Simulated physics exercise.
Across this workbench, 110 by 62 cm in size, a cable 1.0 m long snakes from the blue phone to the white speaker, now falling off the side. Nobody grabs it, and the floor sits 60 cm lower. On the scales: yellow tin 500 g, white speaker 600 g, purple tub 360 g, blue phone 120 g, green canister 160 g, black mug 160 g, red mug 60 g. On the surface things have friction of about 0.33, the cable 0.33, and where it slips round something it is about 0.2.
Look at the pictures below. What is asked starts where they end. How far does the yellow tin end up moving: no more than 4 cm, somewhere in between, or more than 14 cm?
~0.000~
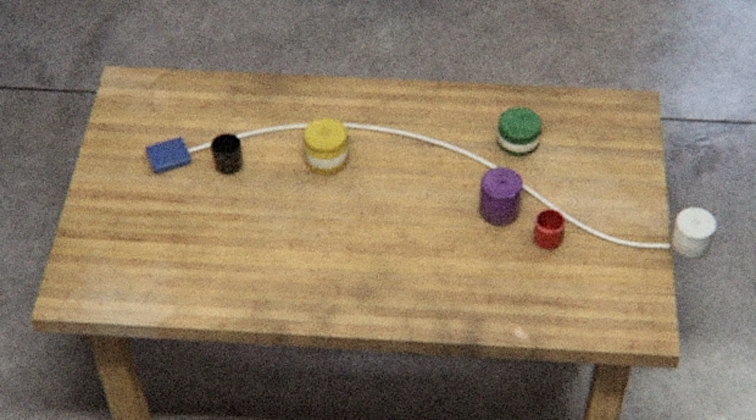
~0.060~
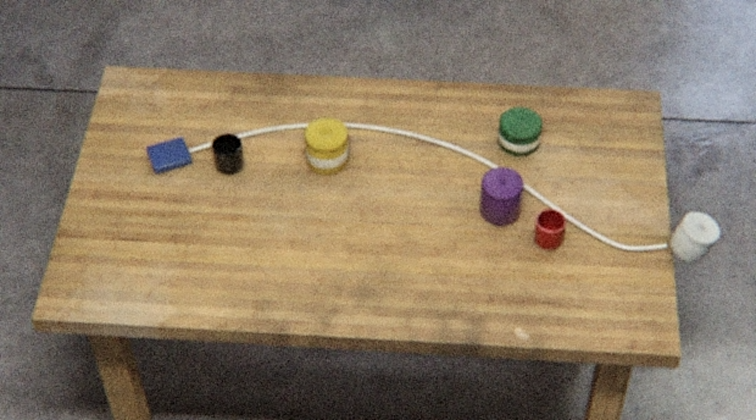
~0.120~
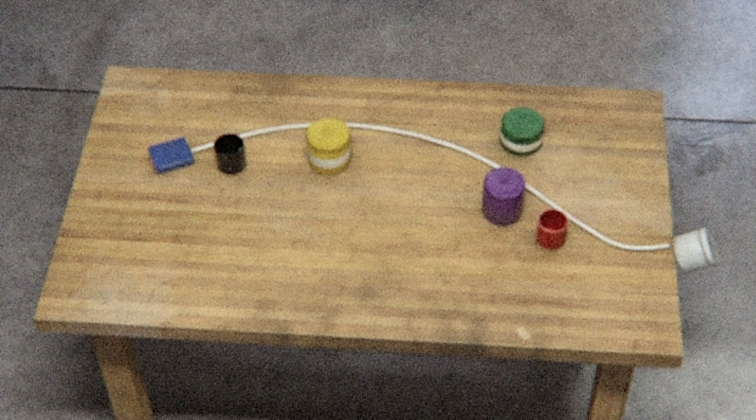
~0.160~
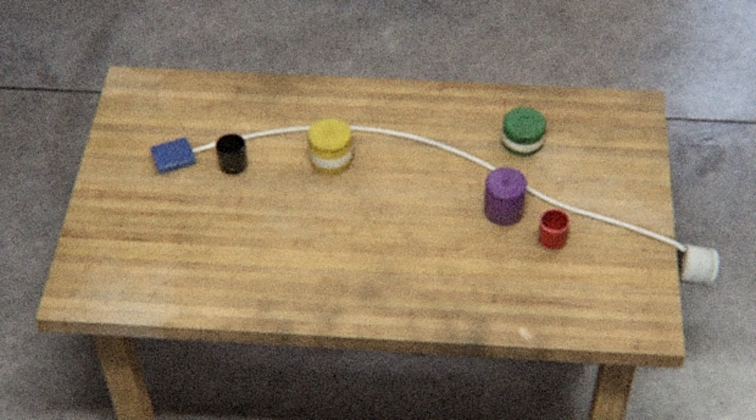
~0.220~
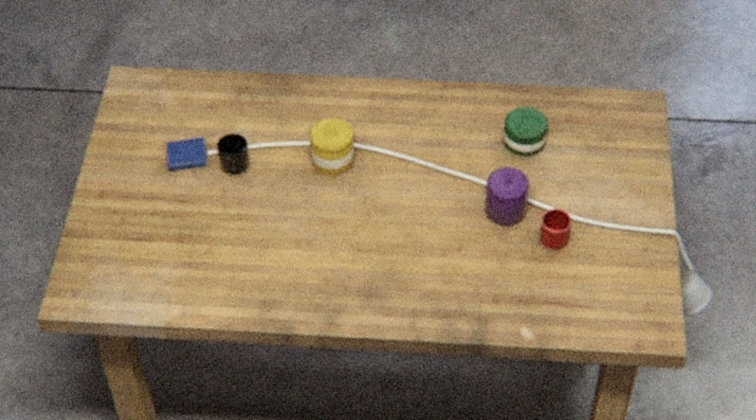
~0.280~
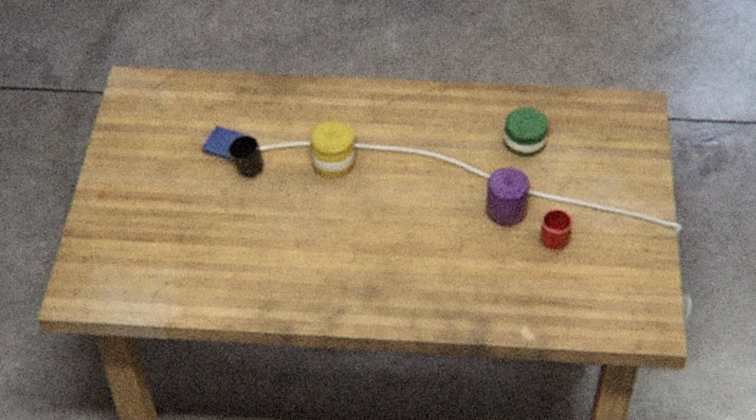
I'd bet it ends up in the lowest range.
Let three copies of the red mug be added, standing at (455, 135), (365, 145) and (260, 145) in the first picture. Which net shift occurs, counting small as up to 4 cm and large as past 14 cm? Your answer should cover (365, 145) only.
At that spot the shift is big.
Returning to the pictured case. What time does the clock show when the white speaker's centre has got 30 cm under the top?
That is: 0.38 s.
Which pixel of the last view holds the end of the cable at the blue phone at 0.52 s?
At about pixel (457, 122).
At 0.5 s, the cable's tail end at (457, 122); blue phone 51 cm off its start, black mug 13 cm off its start, white speaker over the edge.
At 0.7 s, the cable's tail end at (534, 99); blue phone 74 cm off its start, black mug 13 cm off its start, white speaker over the edge.
At 1.0 s, the cable's tail end at (555, 96); blue phone 78 cm off its start at (576, 92), black mug 13 cm off its start at (297, 159), white speaker over the edge.
At 1.2 s, the cable's tail end at (555, 96); blue phone 78 cm off its start, black mug 13 cm off its start, white speaker over the edge.
At 2.4 s, the cable's tail end at (555, 96); yellow tin 1 cm off its start at (332, 136), blue phone 78 cm off its start at (576, 92), black mug 13 cm off its start at (297, 159), white speaker over the edge.
